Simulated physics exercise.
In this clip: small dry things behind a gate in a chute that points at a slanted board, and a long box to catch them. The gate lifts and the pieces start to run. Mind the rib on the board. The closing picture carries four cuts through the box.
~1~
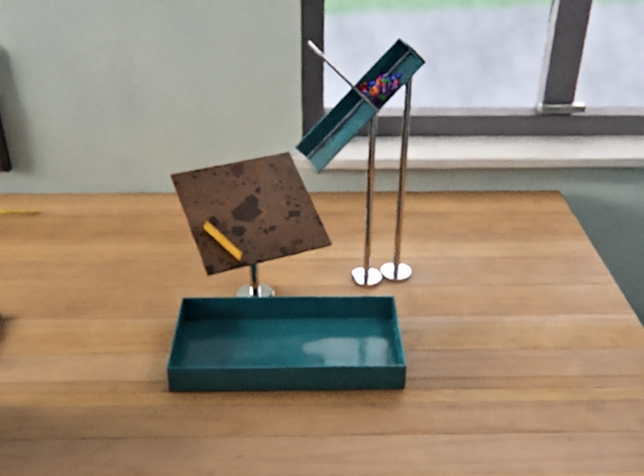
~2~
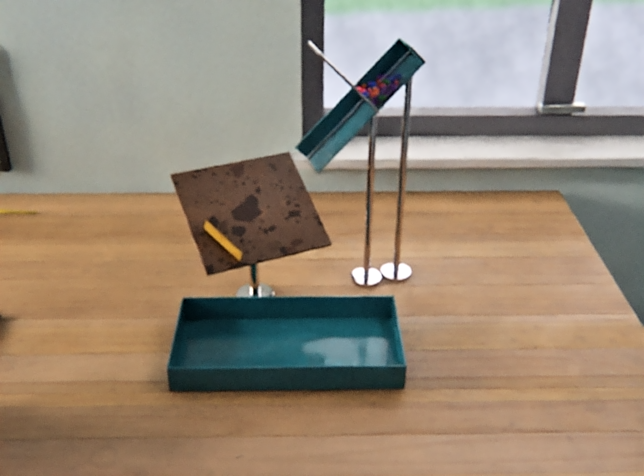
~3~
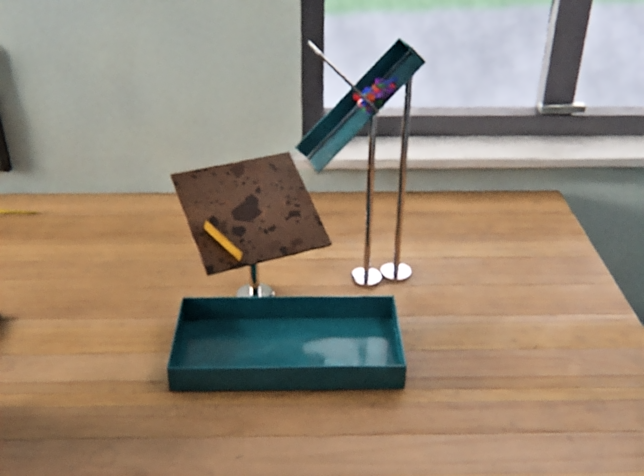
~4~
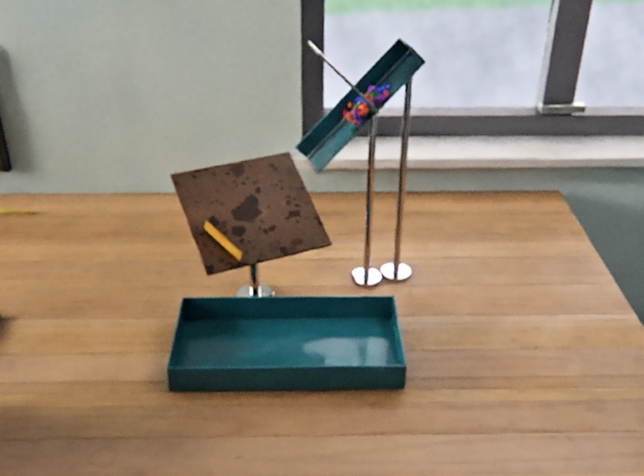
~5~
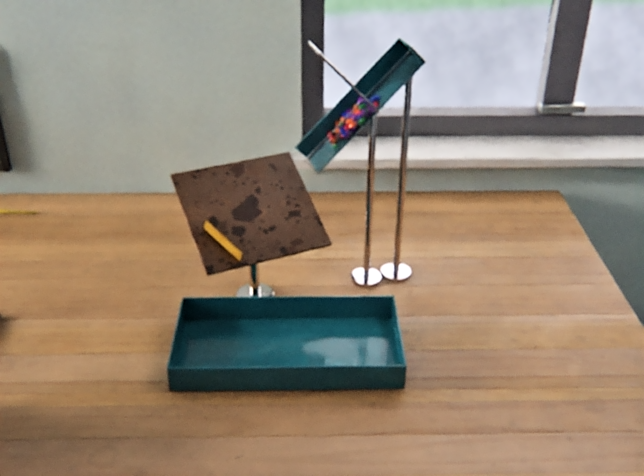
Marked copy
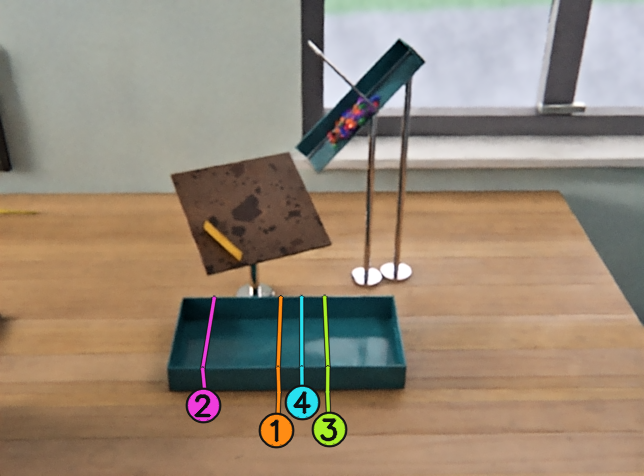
Small multicoloured pieces, mostly red, blue and purple, slide down a sloping teal chute above a wooden table, seen from the front and slightly above in a room with a window behind. The chute stands on two metal poles at right, a mottled brown board with a yellow rib tilts at left, and an empty teal box sits in front. The pieces move down and leftward, stretching into a loose cluster inside the chute, while everything else and the camera stay still.
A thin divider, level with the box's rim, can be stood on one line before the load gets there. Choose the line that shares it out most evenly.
1 beats the others.
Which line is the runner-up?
4.
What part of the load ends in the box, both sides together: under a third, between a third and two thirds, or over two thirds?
About that: Over two thirds.
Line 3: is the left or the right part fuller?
Left.
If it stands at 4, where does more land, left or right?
More lands on the left.
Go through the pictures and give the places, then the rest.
Load behind the gate at (379, 89), jelly beans; lip of the chute at (314, 166), sloping fairly steeply, in the first picture.
Middle of the board at (251, 209), tilted fairly steeply; middle of its low edge at (272, 259); of its high edge at (232, 162), in the second picture.
Front corners of the box at (167, 368) and (406, 365), empty; front of the load at (364, 109), in the third picture.
Middle of the load at (367, 103); its front at (353, 129), about a third of the way to the lip; rib from (206, 221) to (242, 254), in the fourth picture.
Middle of the load at (356, 116); its front at (335, 146), about two thirds of the way to the lip, in the fifth picture.
On the marked copy, line 1 crosses the front rim at (278, 367); line 2 crosses the front rim at (202, 368); line 3 crosses the front rim at (327, 366); line 4 crosses the front rim at (301, 367).
With 1, of what is caught, about half on the left of the divider, about half on the right.
With 2, of what is caught, none on the left of the divider, all on the right.
With 3, of what is caught, nearly all on the left of the divider, a stray few on the right.
With 4, of what is caught, most on the left of the divider, about a quarter on the right.
